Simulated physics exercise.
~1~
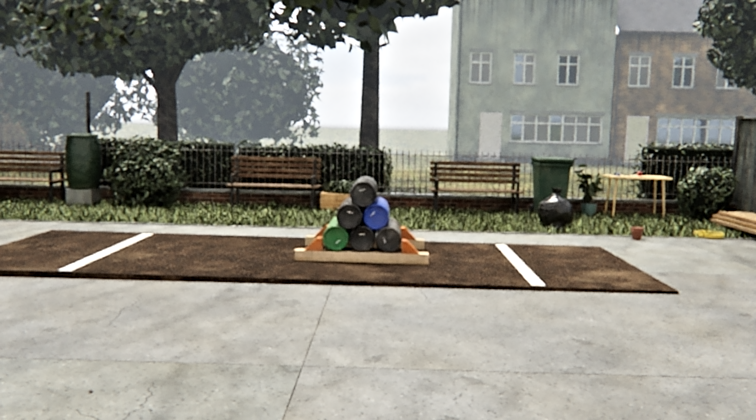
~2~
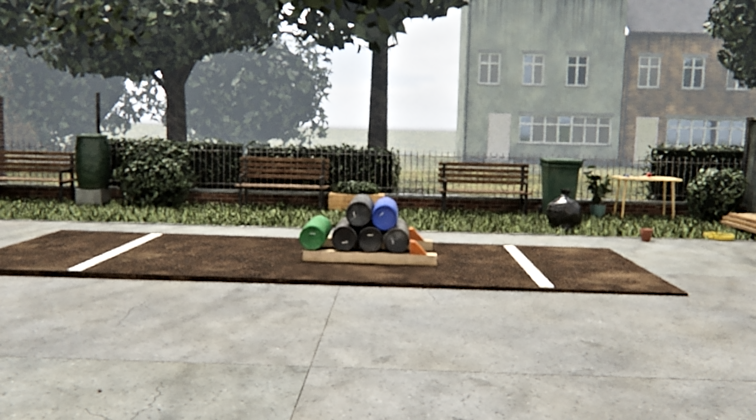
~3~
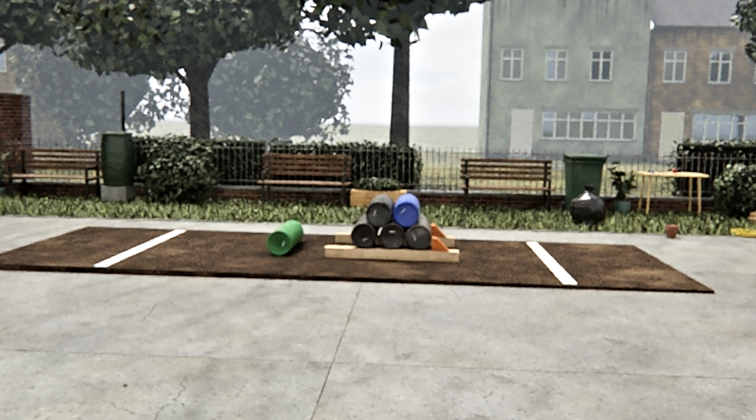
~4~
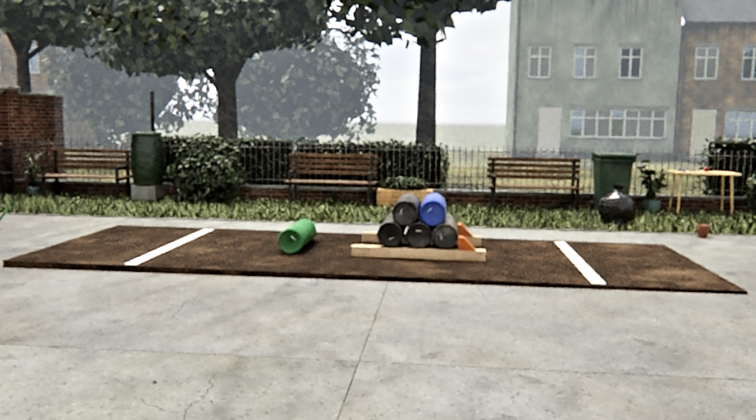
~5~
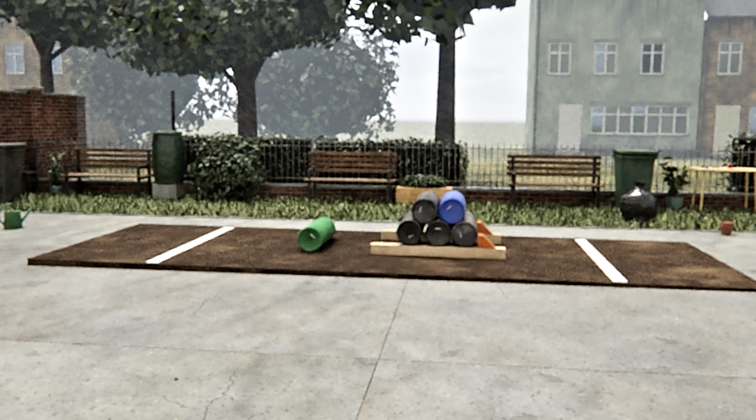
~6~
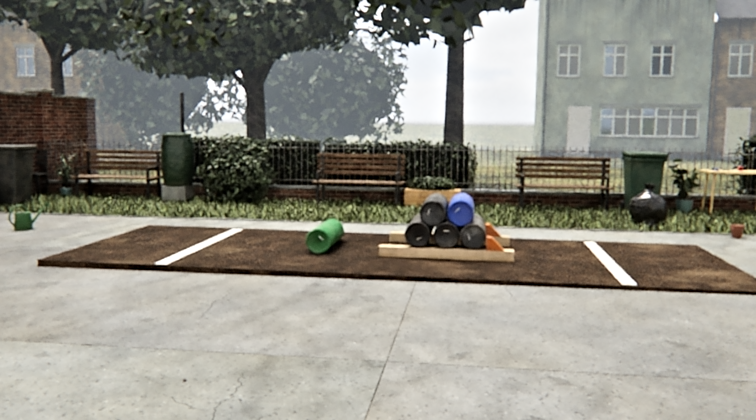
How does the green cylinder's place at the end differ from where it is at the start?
At the start it is at the bottom left of the stack on the timbers, and at the end it lies on the brown soil to the left of the timbers, short of the left white line.
